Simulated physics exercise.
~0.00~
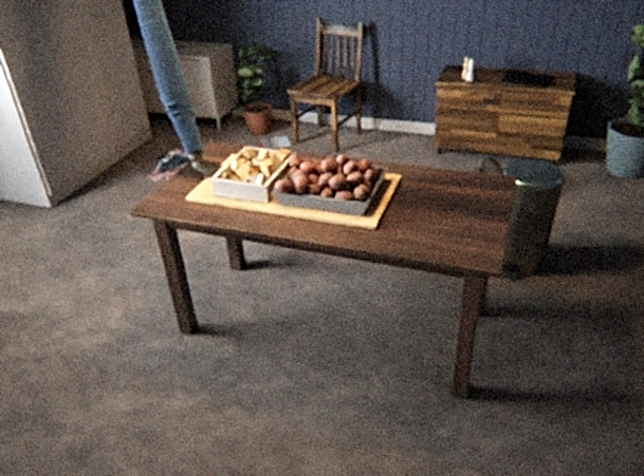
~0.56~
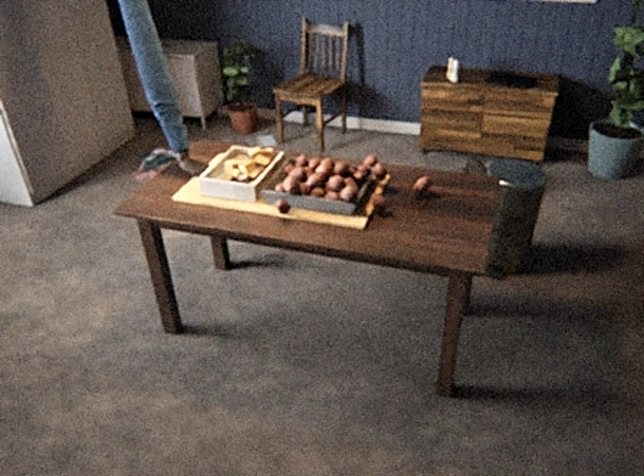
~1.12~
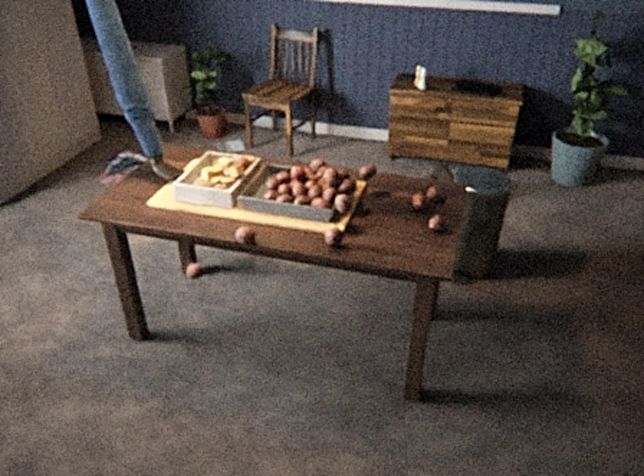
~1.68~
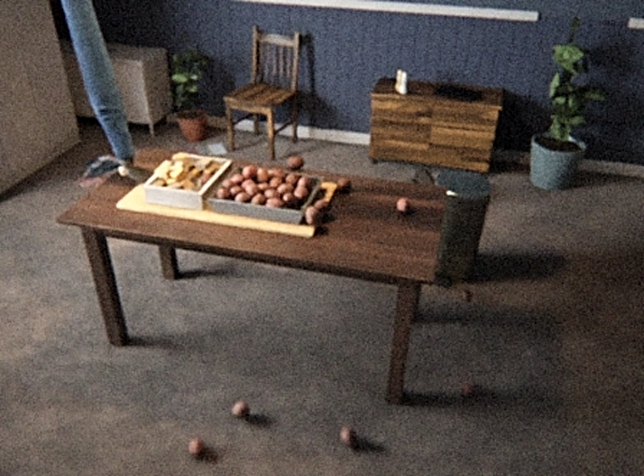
Red potatoes spill from the shaken grey crate onto the table and floor, then lie scattered.
